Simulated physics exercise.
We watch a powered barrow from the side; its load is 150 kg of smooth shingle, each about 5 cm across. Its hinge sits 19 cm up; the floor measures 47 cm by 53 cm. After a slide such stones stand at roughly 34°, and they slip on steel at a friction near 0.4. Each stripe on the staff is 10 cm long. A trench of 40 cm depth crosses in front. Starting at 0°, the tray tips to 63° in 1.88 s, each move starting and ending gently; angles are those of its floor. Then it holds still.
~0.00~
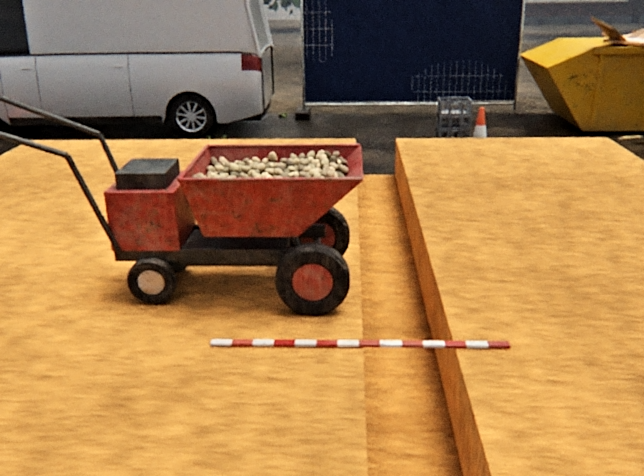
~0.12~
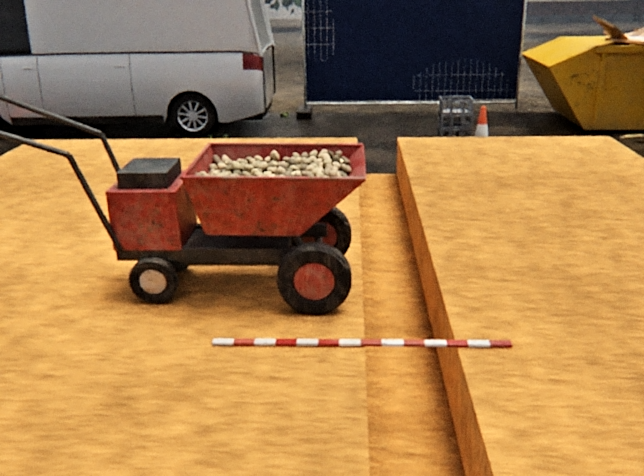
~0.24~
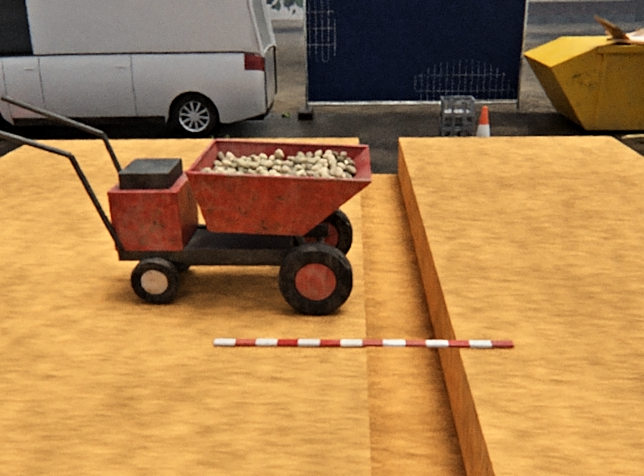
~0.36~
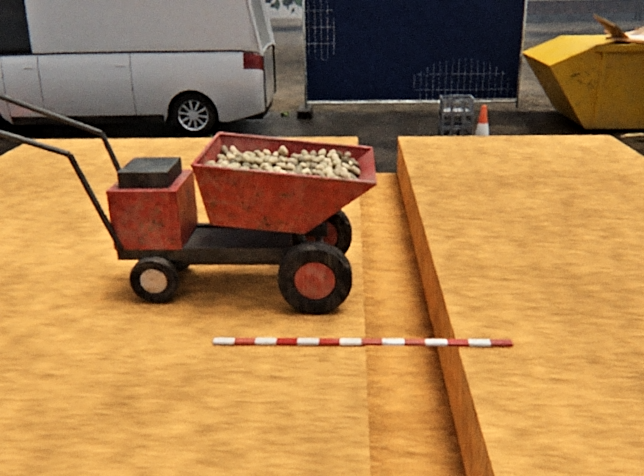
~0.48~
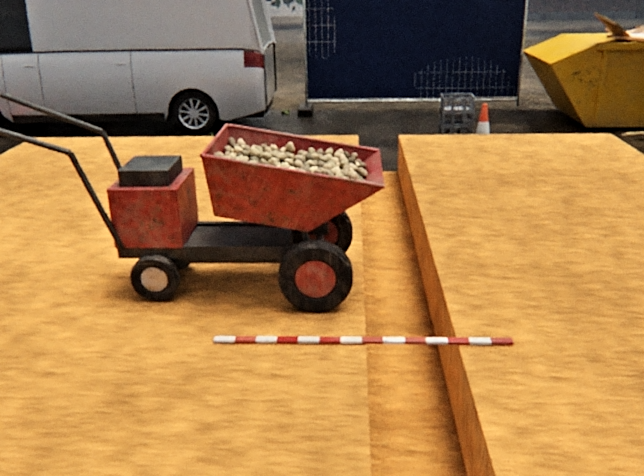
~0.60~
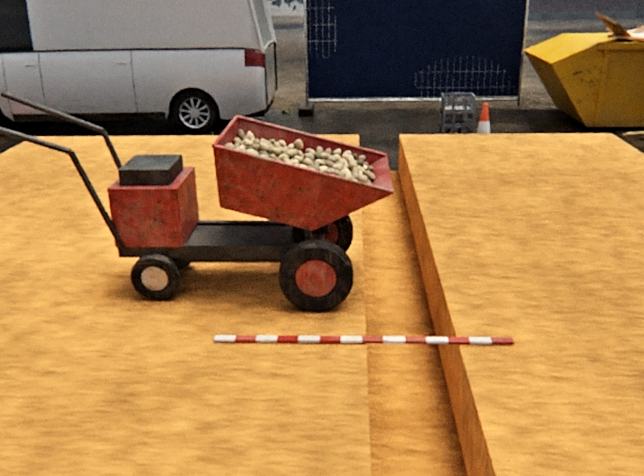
On sandy ground beside a trench, a red barrow's tray of pale stones tilts gently rightward.
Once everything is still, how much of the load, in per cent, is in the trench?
Close to 31 in a hundred.
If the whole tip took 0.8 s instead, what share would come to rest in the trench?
In that case some 25 per cent.
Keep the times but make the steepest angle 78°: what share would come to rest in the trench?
It would be near 35 per cent.
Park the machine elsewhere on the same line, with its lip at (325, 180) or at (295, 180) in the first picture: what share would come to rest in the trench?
First some 75, then 100 per cent.
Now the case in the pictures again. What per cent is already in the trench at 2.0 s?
About 5 per cent by then.
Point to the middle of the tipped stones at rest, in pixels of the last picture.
Around (474, 280).
After 1.4 s the floor is at 53°; 100 % in the tray; the foremost stones are at (430, 228).
After 2.0 s the floor is at 63°; 46 % in the tray, 7 % in the trench, 48 % past the trench; the foremost stones are at (544, 281).
After 2.3 s the floor is at 63°; 18 % in the tray, 13 % in the trench, 69 % past the trench; the foremost stones are at (614, 281).
After 4.3 s the floor is at 63°; 0 % in the tray, 31 % in the trench, 69 % past the trench; the foremost stones are past the picture's edge.
